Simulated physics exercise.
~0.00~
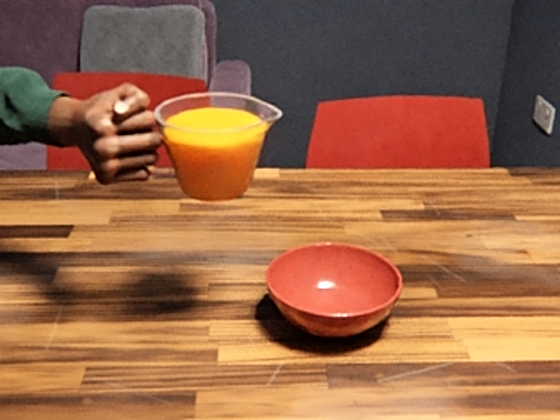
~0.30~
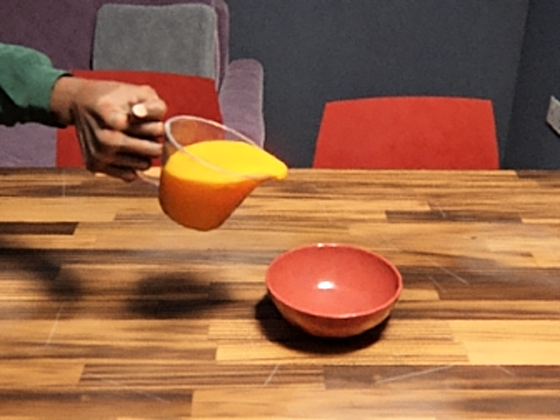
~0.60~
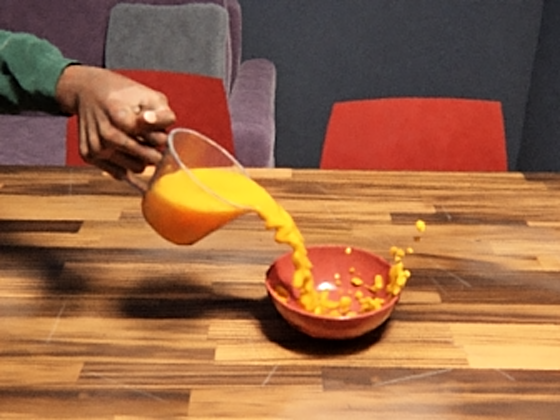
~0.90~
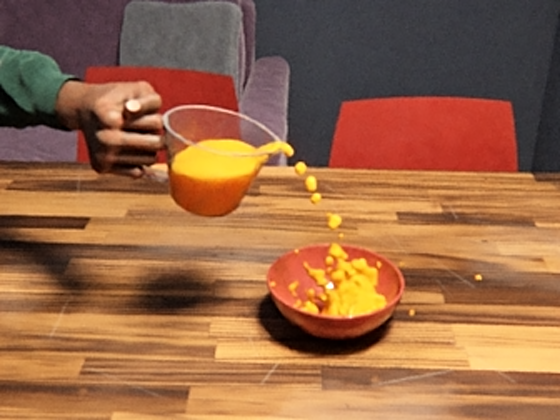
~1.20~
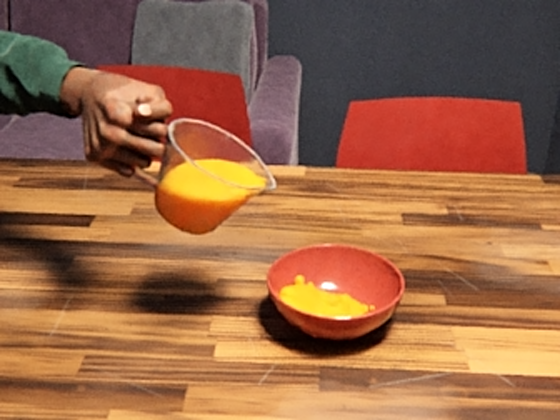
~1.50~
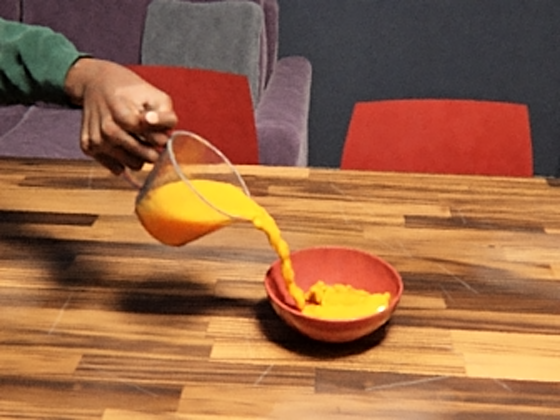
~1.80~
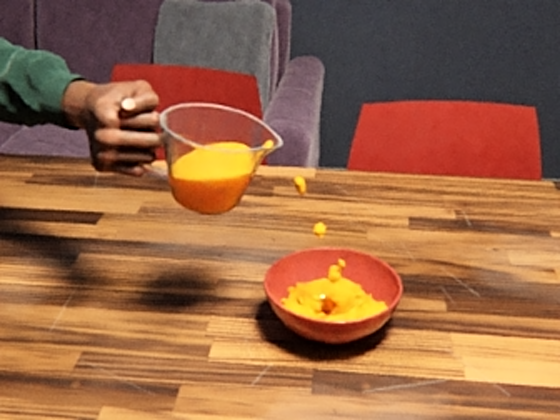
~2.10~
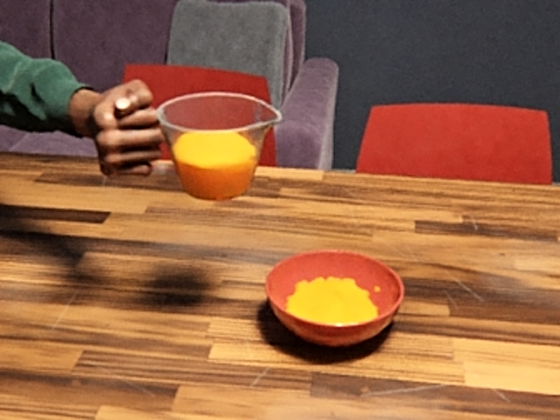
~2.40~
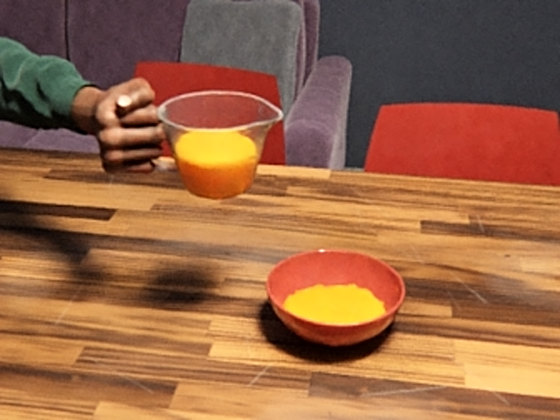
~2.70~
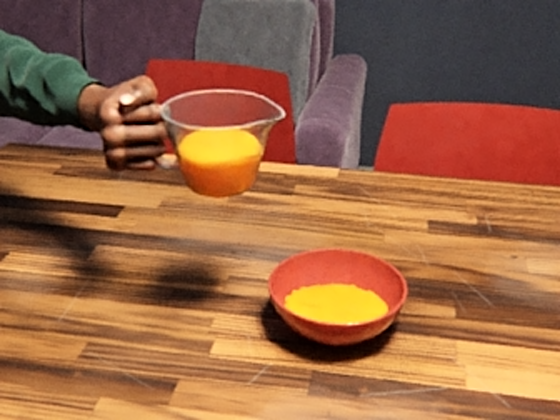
A hand pouring orange juice from a clear jug into a red bowl in two bursts, splashing, then holding the jug level.
